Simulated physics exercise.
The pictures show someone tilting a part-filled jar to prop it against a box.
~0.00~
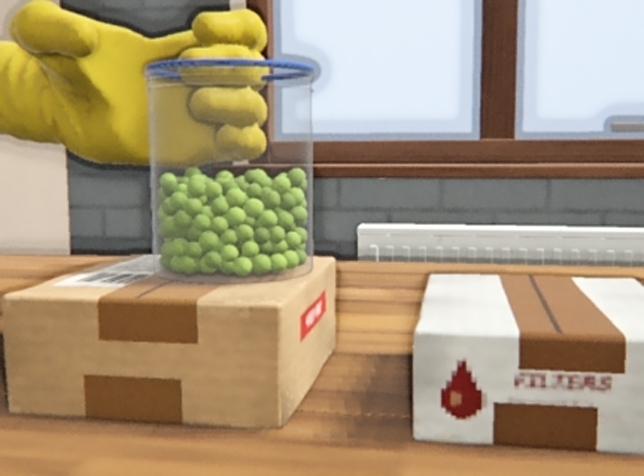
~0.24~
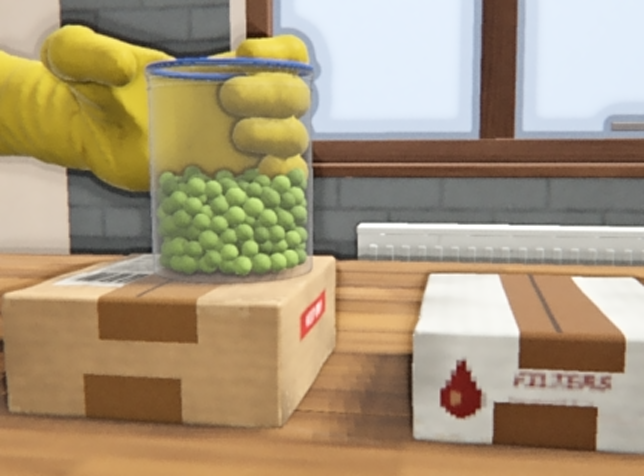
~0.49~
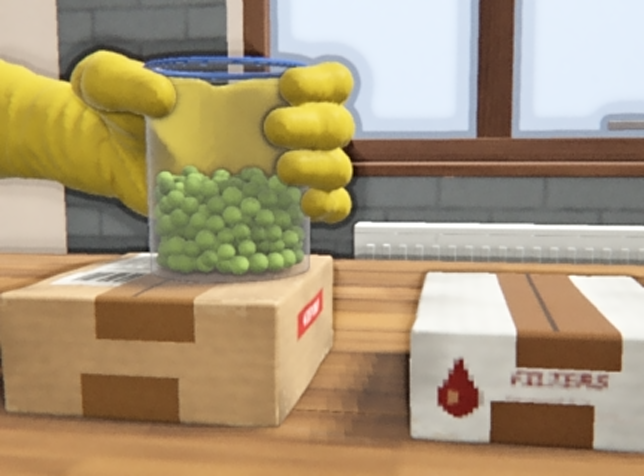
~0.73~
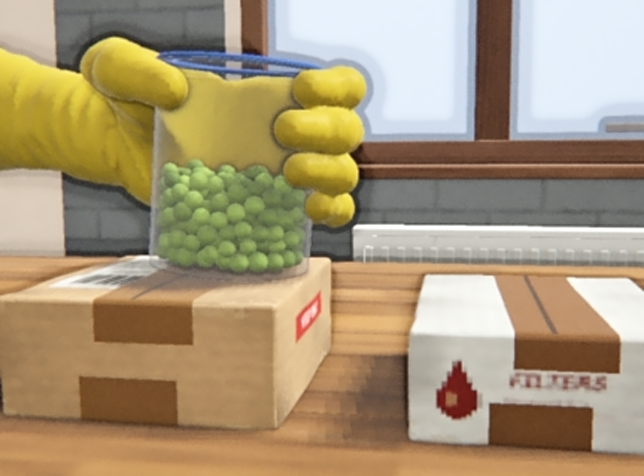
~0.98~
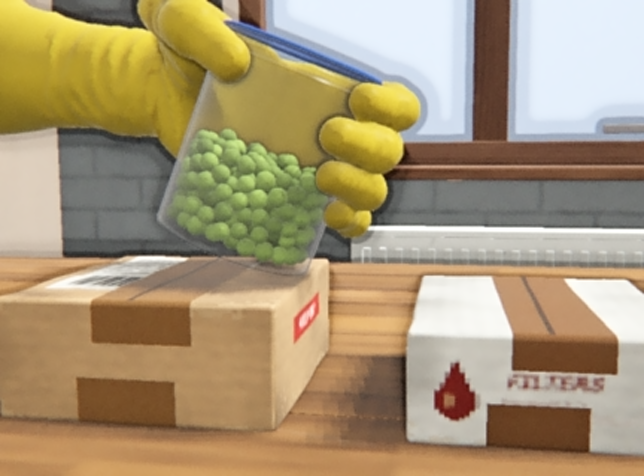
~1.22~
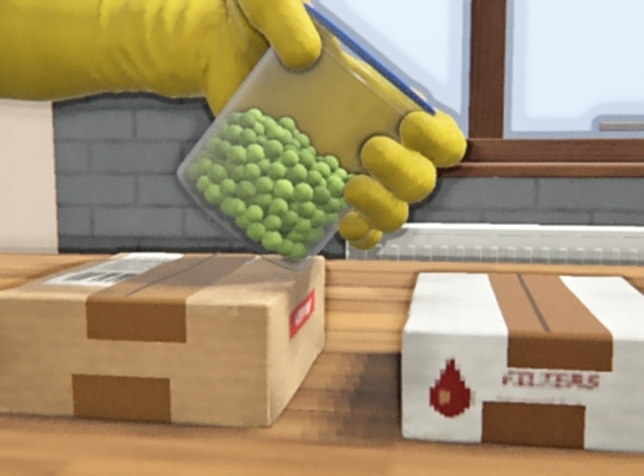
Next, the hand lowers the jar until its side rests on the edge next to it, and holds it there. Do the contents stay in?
The filling spills over the rim.
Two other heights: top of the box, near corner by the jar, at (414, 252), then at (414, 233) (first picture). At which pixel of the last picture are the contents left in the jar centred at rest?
First near (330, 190), then near (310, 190).
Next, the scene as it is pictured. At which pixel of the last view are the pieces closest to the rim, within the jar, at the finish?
Around (517, 279).
After 1.56 s, the jar leans 65°; everything is still inside.
After 1.92 s, the jar leans 91°; everything is still inside.
After 2.34 s, the jar rests on the box at 99°; about a quarter of the dried peas out of it.
At rest (3.0 s), the jar rests on the box at 99°; about a quarter of the dried peas out of it.
